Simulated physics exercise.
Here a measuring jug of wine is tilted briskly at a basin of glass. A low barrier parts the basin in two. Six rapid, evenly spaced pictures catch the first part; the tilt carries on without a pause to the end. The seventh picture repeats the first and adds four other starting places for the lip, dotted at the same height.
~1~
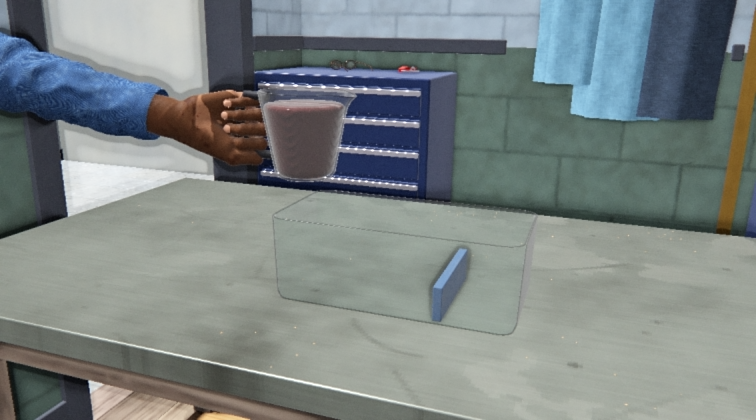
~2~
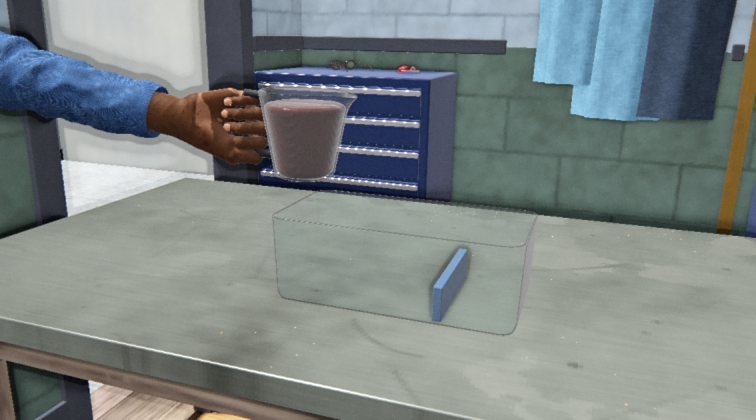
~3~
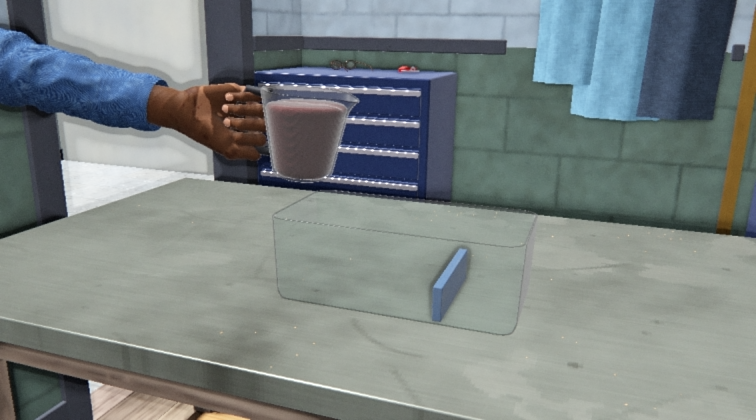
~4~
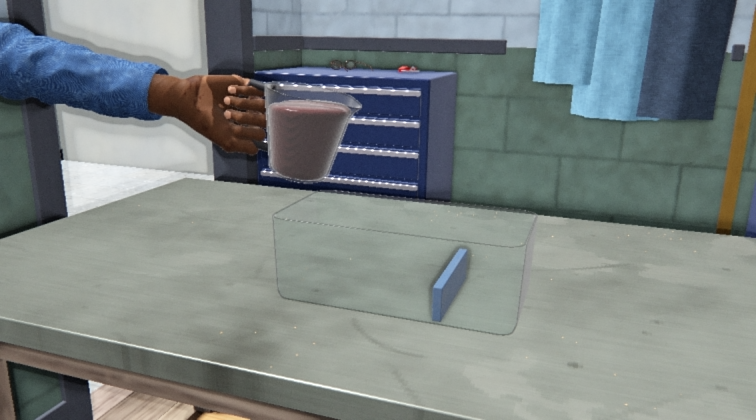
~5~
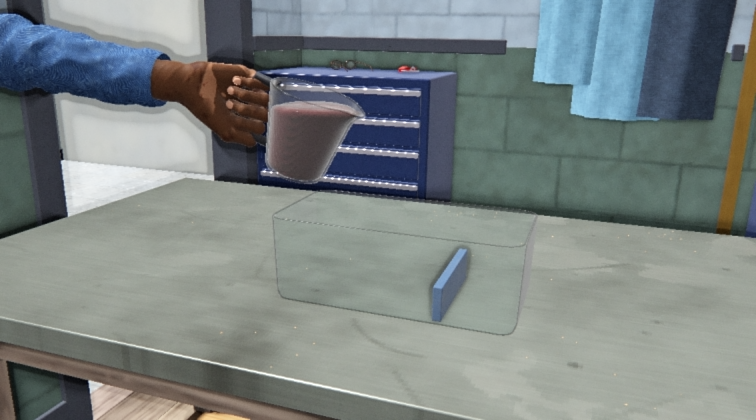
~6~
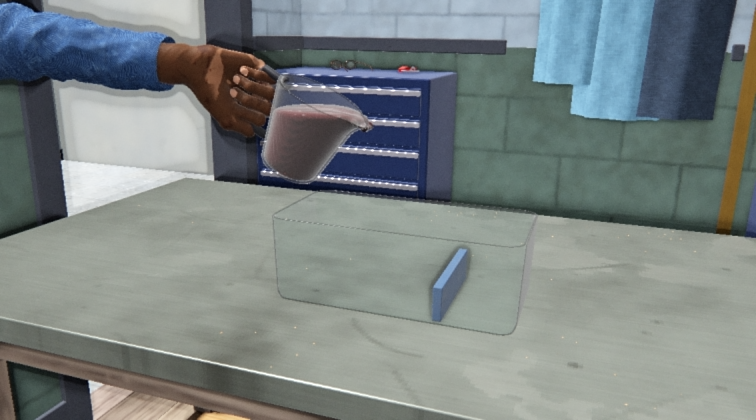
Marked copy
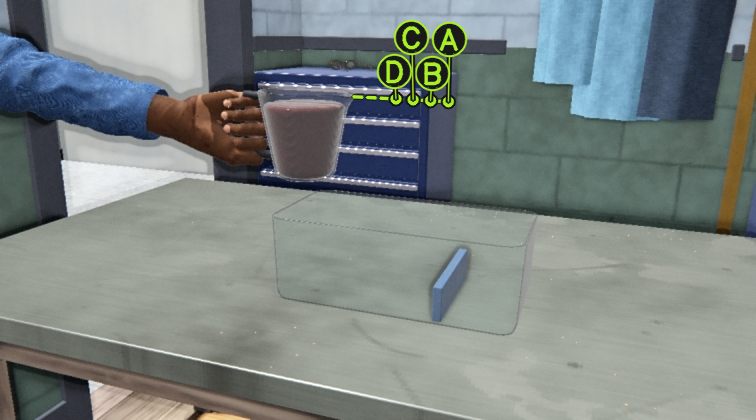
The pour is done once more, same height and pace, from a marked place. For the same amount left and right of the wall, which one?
The best place is C.
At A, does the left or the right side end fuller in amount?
More ends on the right.
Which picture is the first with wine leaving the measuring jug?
In picture 6.
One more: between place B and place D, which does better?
Here it is place B.
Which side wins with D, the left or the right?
The left one.
In lime, A at (448, 101); B at (430, 100); C at (413, 99); D at (395, 99).
With A, about 18 % ends left of the wall and 80 % right of it.
With B, about 24 % ends left of the wall and 75 % right of it.
With C, about 52 % ends left of the wall and 47 % right of it.
With D, about 83 % ends left of the wall and 16 % right of it.
